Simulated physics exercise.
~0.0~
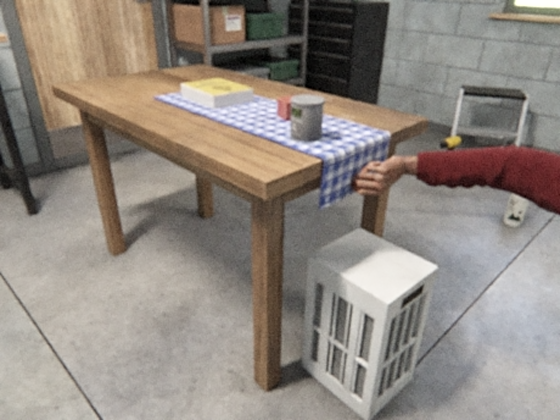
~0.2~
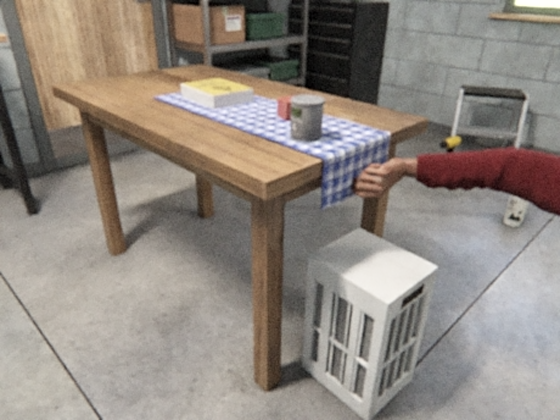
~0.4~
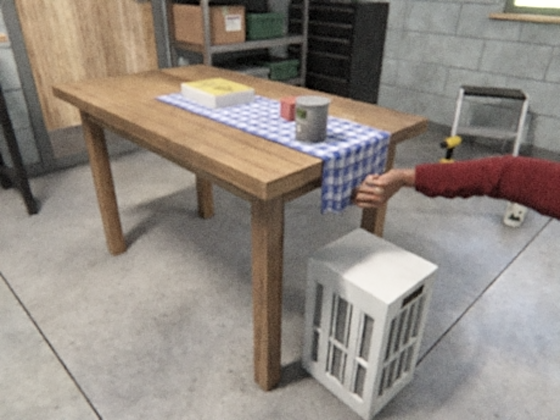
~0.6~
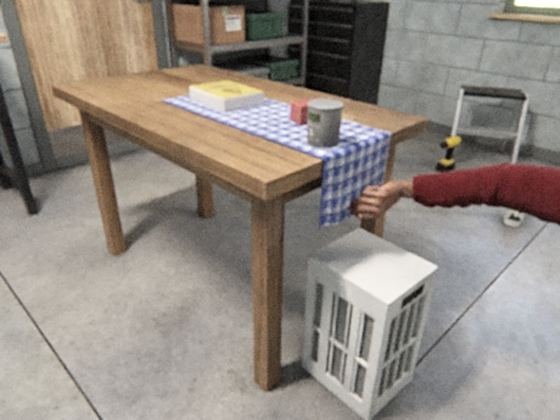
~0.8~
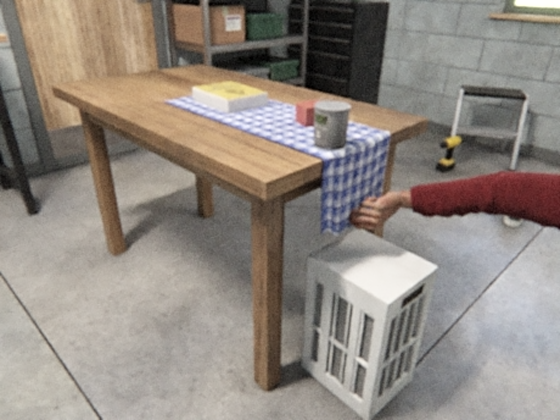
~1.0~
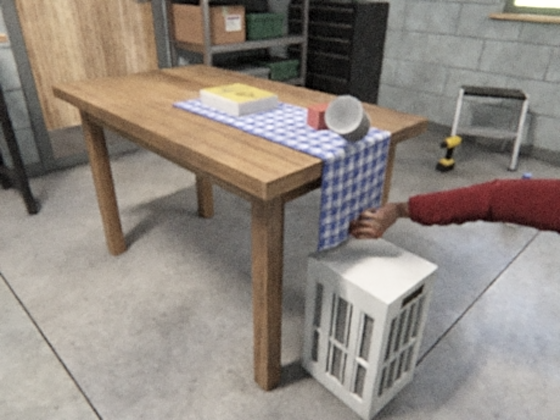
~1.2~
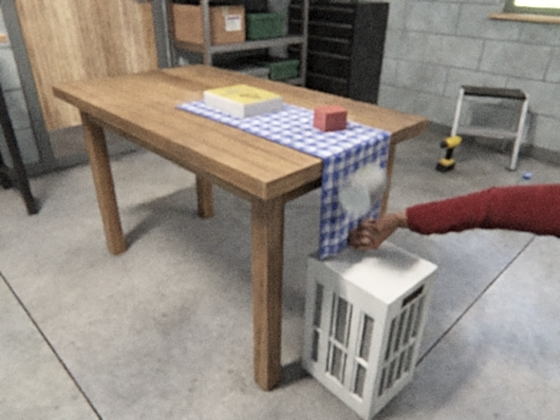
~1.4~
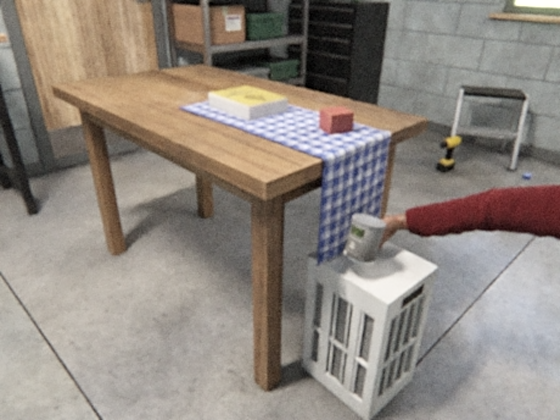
At a workbench, a hand pulls a checked runner down until the grey tin falls off.
